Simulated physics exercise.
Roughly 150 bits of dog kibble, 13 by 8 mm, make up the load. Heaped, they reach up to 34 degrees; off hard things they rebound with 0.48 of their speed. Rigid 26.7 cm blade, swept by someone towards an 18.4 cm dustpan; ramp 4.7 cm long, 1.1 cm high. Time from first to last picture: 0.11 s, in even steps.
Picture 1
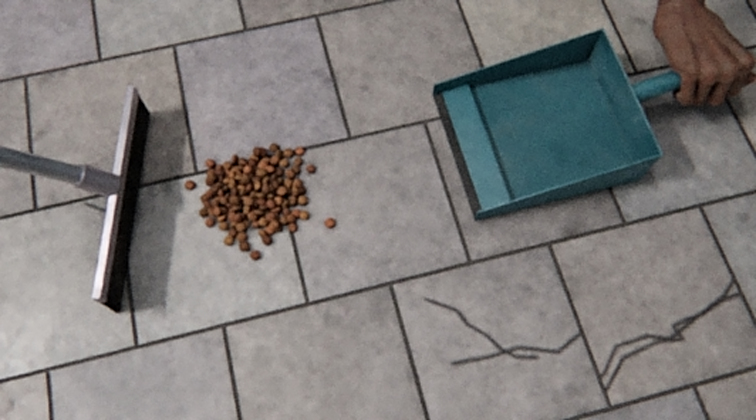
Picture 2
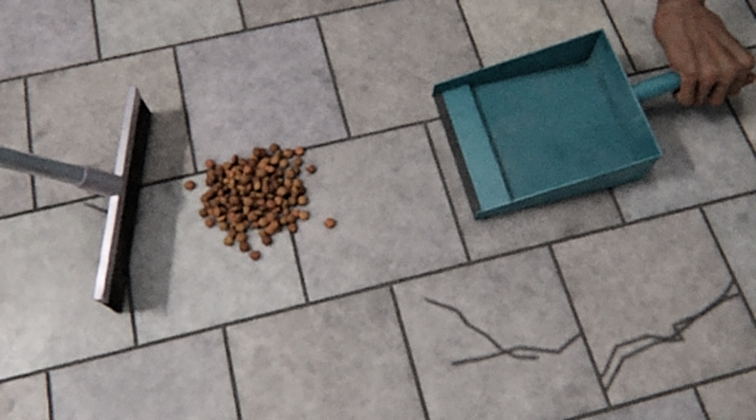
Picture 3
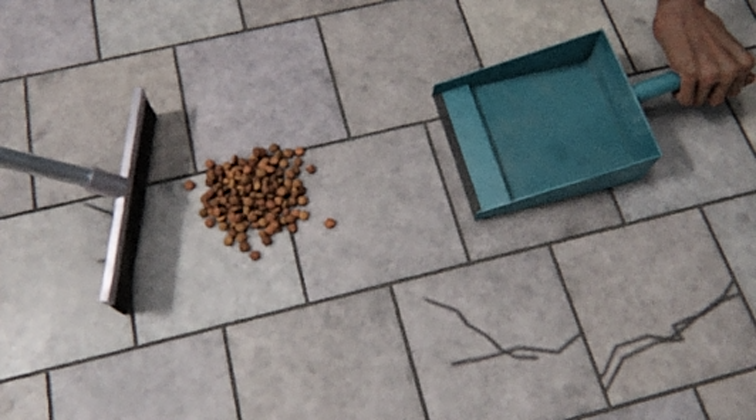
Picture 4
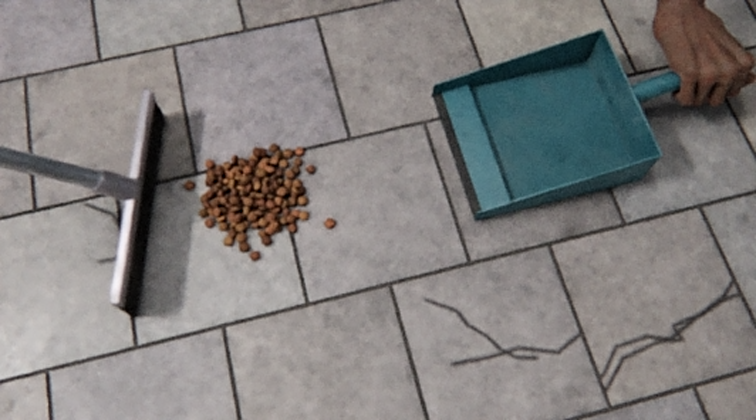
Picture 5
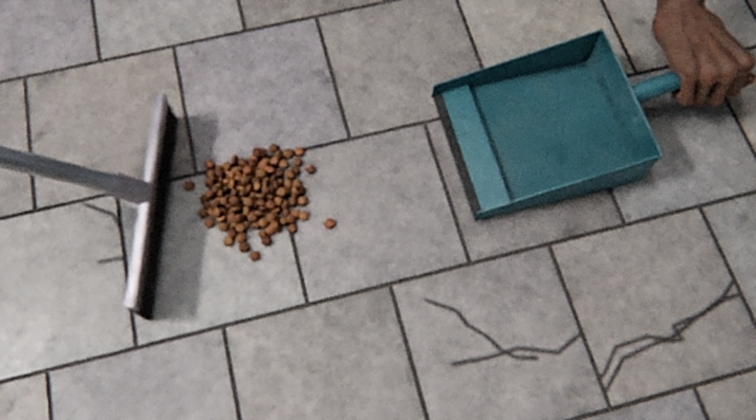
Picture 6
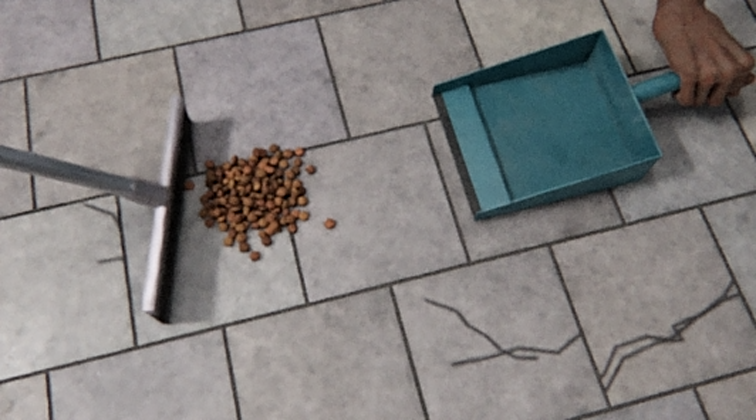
The footage shows a long-handled blade sliding a short way right across grey floor tiles until it is close beside a pile of brown kibble, which stays still, while a hand holds a teal dustpan motionless on the right.
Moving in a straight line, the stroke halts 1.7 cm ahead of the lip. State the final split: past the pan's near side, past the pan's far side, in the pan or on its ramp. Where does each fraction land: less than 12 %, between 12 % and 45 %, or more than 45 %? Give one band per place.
In the end near side: A high share; far side: A low share; pan: A medium share.
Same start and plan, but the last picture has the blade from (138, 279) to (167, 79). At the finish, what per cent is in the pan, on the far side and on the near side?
That ends as pan 0, far 15, and near 0.
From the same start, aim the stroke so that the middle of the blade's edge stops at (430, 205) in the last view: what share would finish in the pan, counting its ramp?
Close to 30 in a hundred.
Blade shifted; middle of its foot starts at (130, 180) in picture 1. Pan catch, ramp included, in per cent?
Something close to 20 percent.
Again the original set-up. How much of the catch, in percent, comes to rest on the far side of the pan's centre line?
I'd say near 0 per cent.
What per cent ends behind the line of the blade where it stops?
Some 15 percent, give or take.
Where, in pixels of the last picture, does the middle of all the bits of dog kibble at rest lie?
After settling, the middle sits near (481, 232).
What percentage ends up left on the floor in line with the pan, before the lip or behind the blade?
Close to 25 per cent of them end up there.
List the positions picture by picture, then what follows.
The first picture shows blade from (101, 298) to (134, 93), moved 0.0 cm, 0 of the pieces shifted so far; middle of the pieces at (254, 193); pan at (548, 133).
The second picture shows blade from (103, 299) to (135, 94), moved 0.2 cm, 0 of the pieces shifted so far; middle of the pieces at (254, 193).
The third picture shows blade from (109, 300) to (141, 95), moved 1.0 cm, 0 of the pieces shifted so far; middle of the pieces at (254, 194).
The fourth picture shows blade from (119, 303) to (150, 97), moved 2.1 cm, 0 of the pieces shifted so far; middle of the pieces at (254, 194).
The fifth picture shows blade from (133, 306) to (163, 100), moved 3.8 cm, 0 of the pieces shifted so far; middle of the pieces at (254, 194).
The sixth picture shows blade from (151, 310) to (178, 103), moved 5.8 cm, 0 of the pieces shifted so far; middle of the pieces at (254, 194); pan at (548, 133).
Then, 0.19 s after the last picture, middle of the blade 20 cm from the lip; 0 % over the lip, far side 0 %, near side 10 %.
Then, 0.31 s after the last picture, middle of the blade 10 cm from the lip; 0 % over the lip, far side 5 %, near side 40 %.
Then, 0.56 s after the last picture, middle of the blade 5 cm from the lip; 20 % over the lip, far side 5 %, near side 55 %.
In the end, near side 55 %, far side 5 %, pan 20 %, in front of the lip or behind the blade 25 %.
